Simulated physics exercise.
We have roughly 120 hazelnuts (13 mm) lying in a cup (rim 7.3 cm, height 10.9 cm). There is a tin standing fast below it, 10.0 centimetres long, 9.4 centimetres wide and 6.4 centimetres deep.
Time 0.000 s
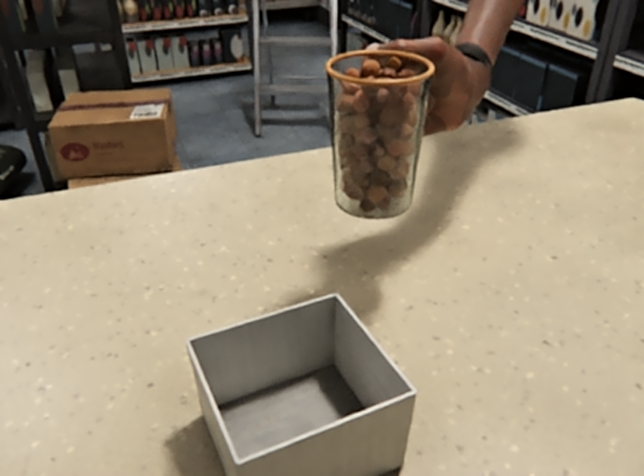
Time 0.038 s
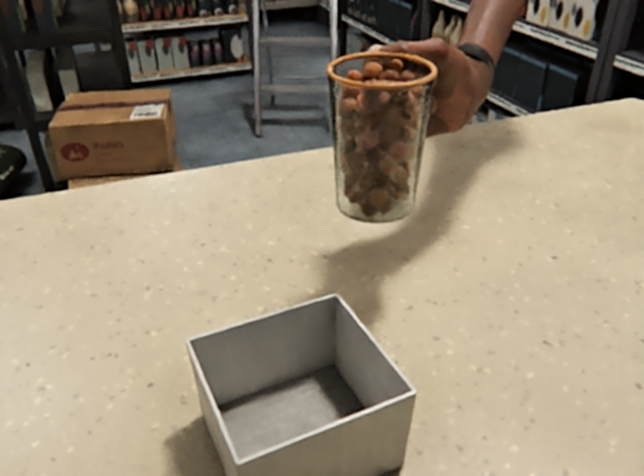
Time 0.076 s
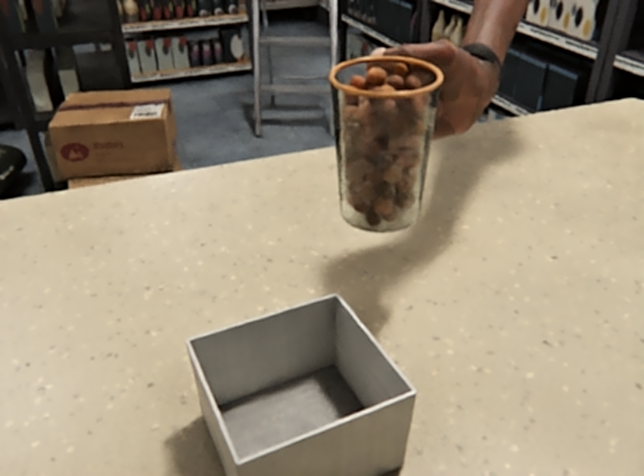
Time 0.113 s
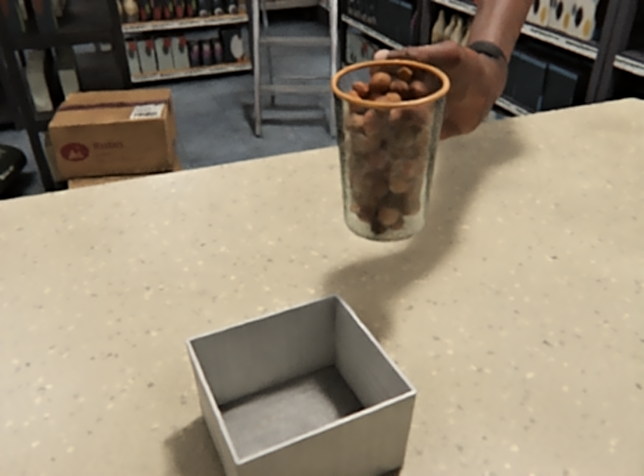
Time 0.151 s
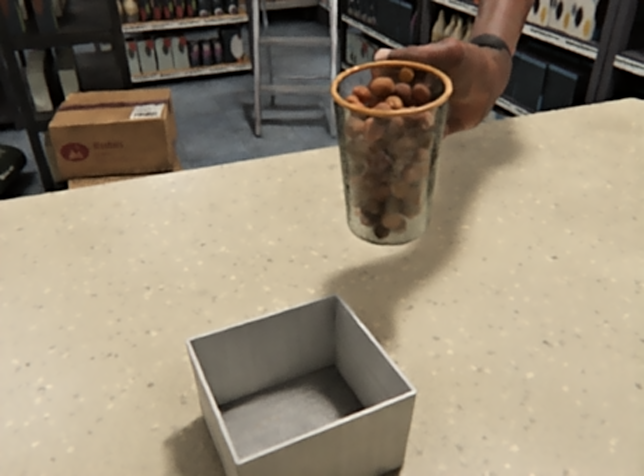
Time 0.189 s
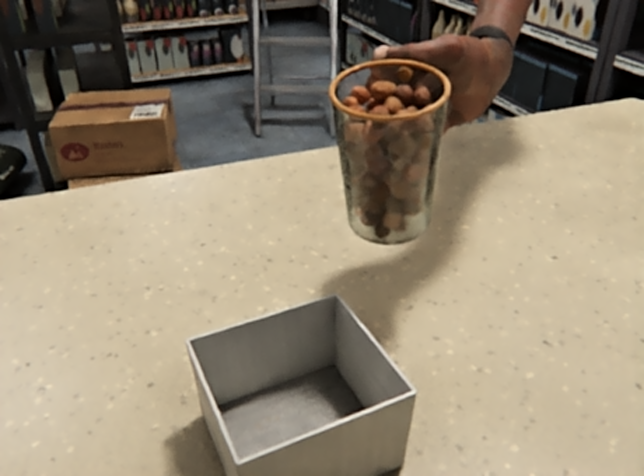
Hand holding a clear cup of hazelnuts above an open grey tin, lowering it a little and tilting it slightly.
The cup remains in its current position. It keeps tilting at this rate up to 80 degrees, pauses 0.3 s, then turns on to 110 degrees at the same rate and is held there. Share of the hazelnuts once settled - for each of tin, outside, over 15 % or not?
Tin: Over, outside everything: Over.
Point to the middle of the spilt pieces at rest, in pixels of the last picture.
(372, 359), more or less.
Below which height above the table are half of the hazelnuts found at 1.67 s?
Roughly 14 cm.
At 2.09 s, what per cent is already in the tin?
By then, close to 30 per cent is in.
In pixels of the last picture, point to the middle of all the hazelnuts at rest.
It sits close to (324, 402) in the last picture.
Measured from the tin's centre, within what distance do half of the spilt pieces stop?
That comes to about 10 cm from the middle.
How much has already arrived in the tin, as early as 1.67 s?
I'd say close to 10 in a hundred.
Then, at 0.76 s, tilt 55 degrees; cup 100 %; middle of all pieces near (385, 159).
After 1.24 s, tilt 80 degrees; cup 95 %, tin 5 %; middle of all pieces near (381, 176).
After 1.67 s, tilt 93 degrees; cup 85 %, tin 10 %; middle of all pieces near (375, 202).
After 2.09 s, tilt 110 degrees; outside 15 %, cup 40 %, tin 30 %, in the air 10 %; middle of all pieces near (354, 295).
In the end, at 3.2 s, outside 50 %, cup 0 %, tin 50 %.
